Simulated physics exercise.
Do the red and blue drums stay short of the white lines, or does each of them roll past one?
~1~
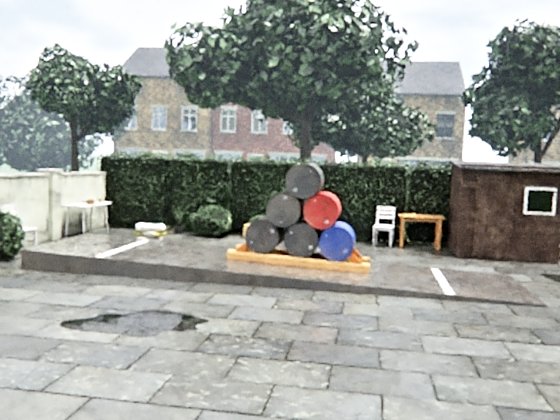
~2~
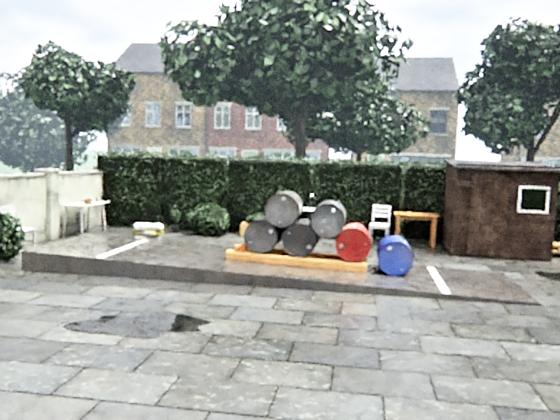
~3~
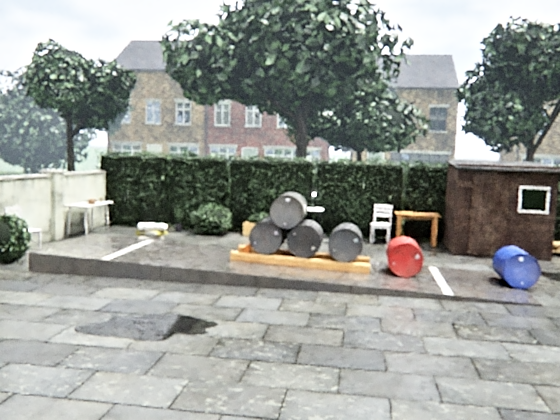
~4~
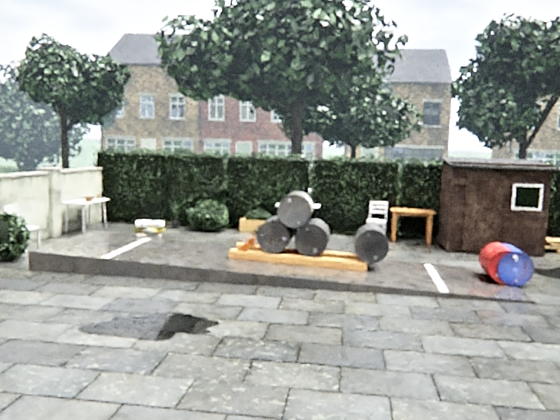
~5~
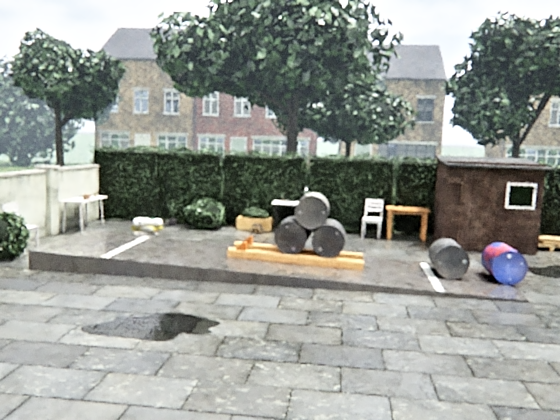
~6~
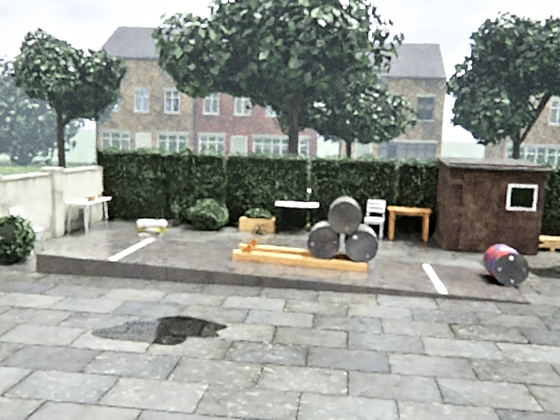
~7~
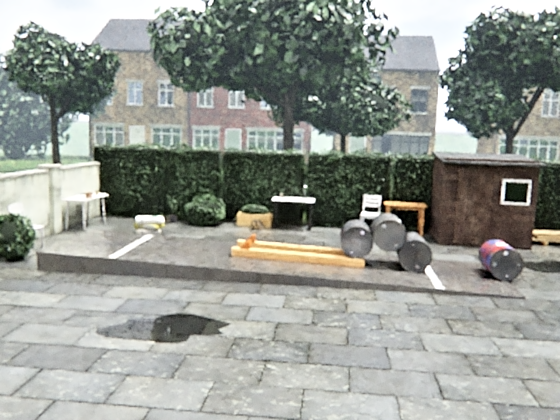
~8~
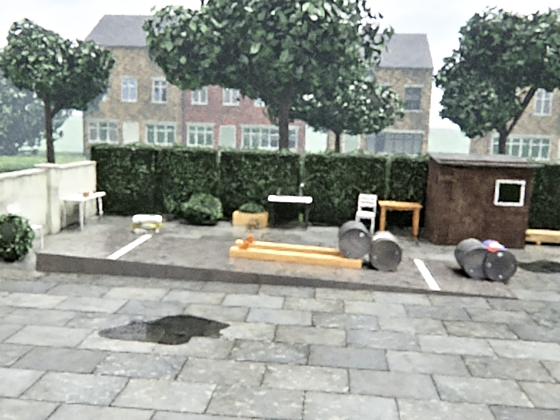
Both roll past a line. The blue drum and the red drum each cross the white line on the right.
